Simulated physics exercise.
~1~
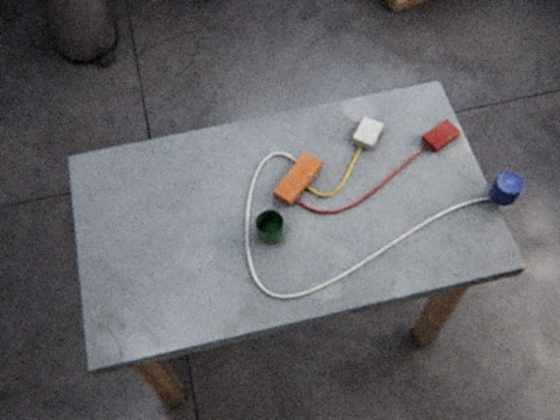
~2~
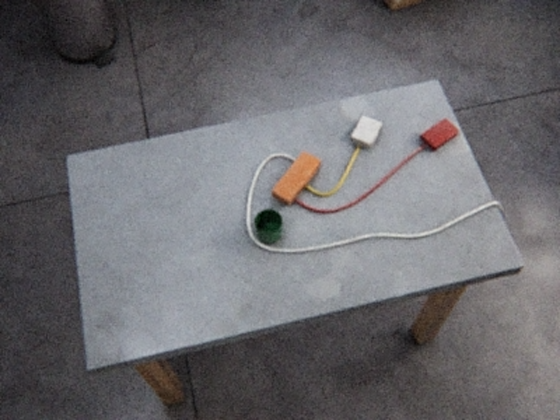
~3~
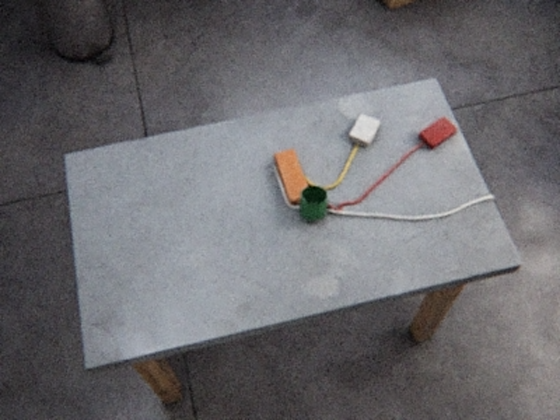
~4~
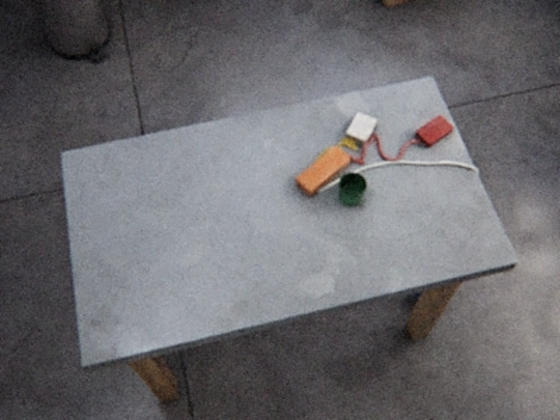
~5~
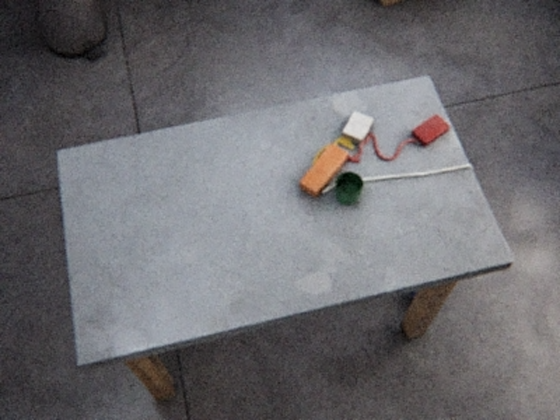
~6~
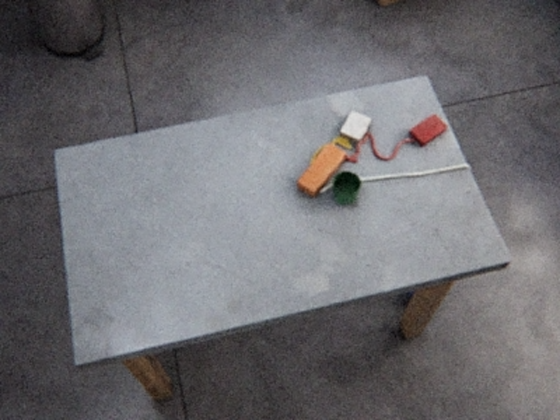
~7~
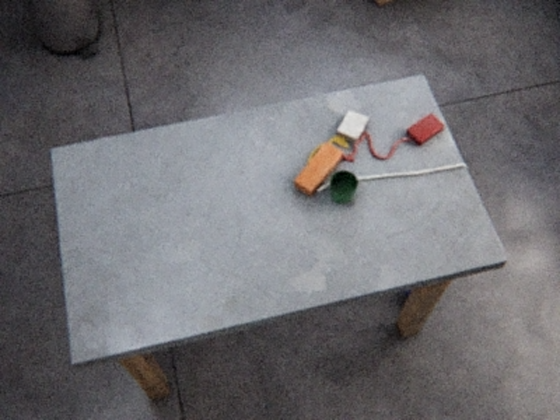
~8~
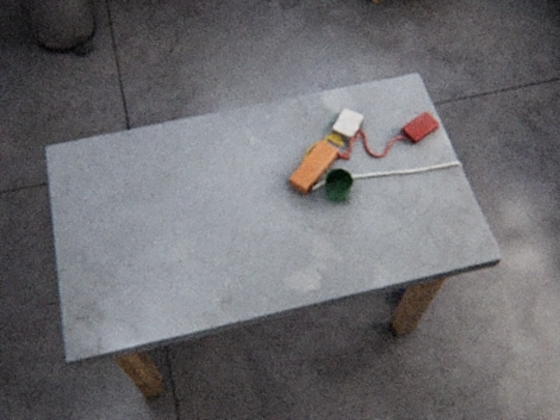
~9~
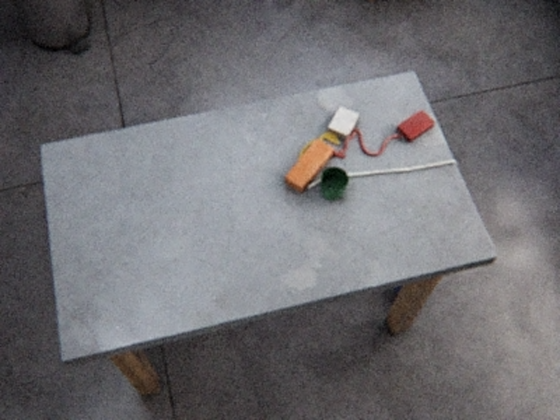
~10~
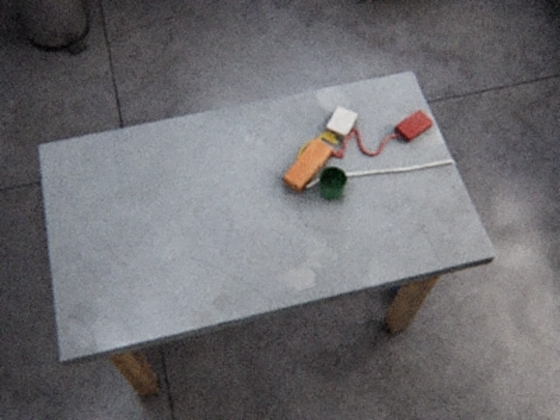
The clip opens on a grey workbench where white, yellow and red cables run from an orange strip, with a green mug nearby and a blue speaker at the right edge. The speaker drops out of sight, and the white cable's loop tightens around the mug. The mug slides right and slightly up as the strip swings upright beside it. Both then shift farther right, the strip tilting toward the white drive while the red cable buckles. Everything settles with the white cable stretched over the right edge, the speaker unseen, and the white drive and red charger still in place.
